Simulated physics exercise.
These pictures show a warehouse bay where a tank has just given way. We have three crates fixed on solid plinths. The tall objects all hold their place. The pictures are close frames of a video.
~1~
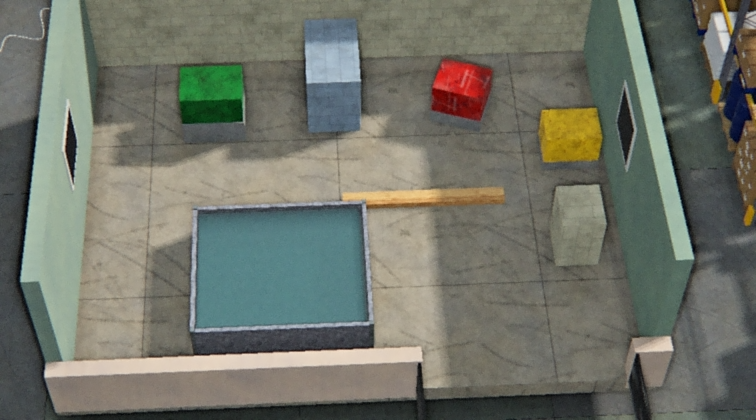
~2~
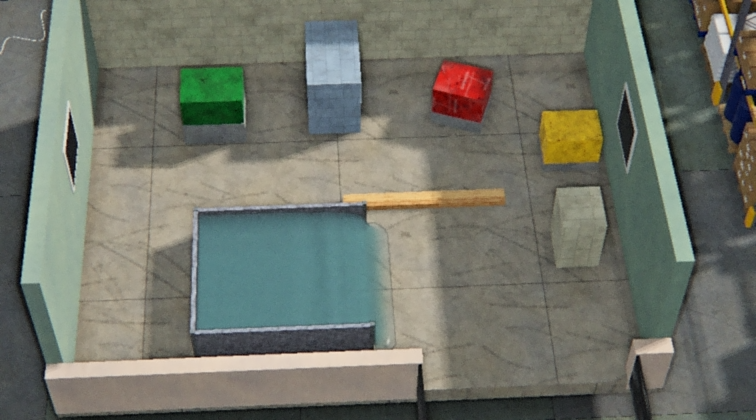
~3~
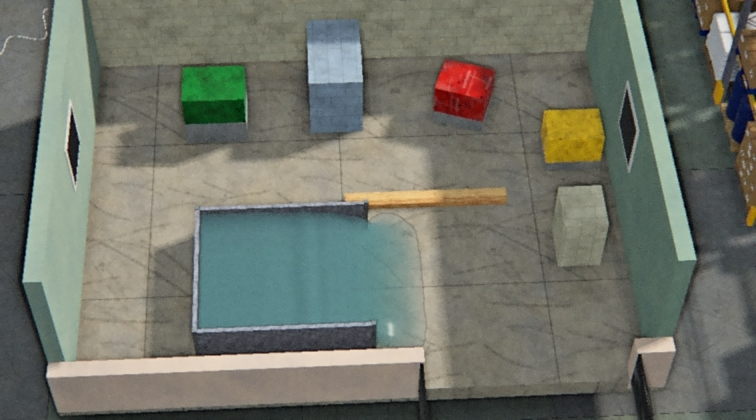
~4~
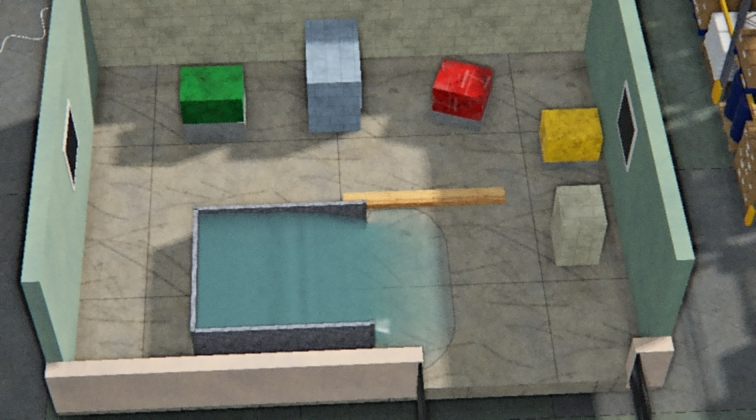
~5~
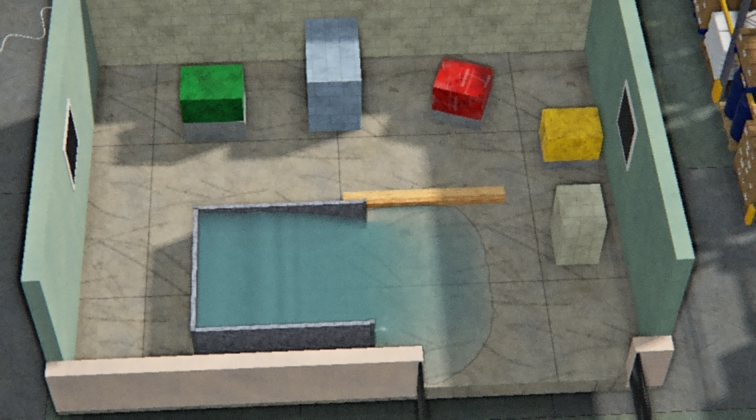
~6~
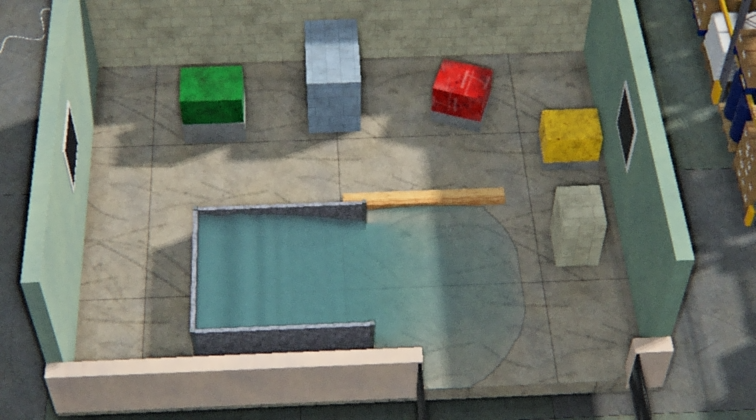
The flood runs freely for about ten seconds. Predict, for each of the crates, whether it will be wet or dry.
At the end, the red crate is out of reach; the yellow crate is within reach; the green crate is out of reach.
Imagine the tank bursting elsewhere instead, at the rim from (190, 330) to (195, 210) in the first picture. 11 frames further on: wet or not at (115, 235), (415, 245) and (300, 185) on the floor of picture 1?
In the order given, the spots are swamped, not soaked and not soaked.
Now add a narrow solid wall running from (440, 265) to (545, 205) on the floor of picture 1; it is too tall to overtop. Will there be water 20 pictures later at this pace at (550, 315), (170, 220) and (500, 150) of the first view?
Taking the three spots in order: Soaked, spared, soaked.
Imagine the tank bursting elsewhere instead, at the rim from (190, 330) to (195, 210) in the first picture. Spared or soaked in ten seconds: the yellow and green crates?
My take: The yellow one stays clear, while the green one stays clear.
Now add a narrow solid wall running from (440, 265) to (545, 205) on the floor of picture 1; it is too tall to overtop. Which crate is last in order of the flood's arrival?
I'd pick the green one.
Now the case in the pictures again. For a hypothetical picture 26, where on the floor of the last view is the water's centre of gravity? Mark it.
Somewhere around (465, 268) in the last view.
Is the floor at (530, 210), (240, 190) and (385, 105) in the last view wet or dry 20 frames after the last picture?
Status by point, in sequence: Waterlogged; unwetted; unwetted.
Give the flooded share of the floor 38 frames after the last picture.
Share estimate: About 50 per cent.
A moment on, water covers 25 % of the floor; the red crate not reached, the yellow crate not reached, the green crate not reached.
Next, water covers 30 % of the floor; the red crate not reached, the yellow crate water round its plinth, the green crate not reached.
Then, water covers 35 % of the floor; the red crate water round its plinth, the yellow crate water round its plinth, the green crate not reached.
Later, water covers 50 % of the floor; the red crate water round its plinth, the yellow crate water round its plinth, the green crate not reached.
In the end, water covers 70 % of the floor; the red crate stayed above the water, the yellow crate was topped, the green crate stayed above the water.
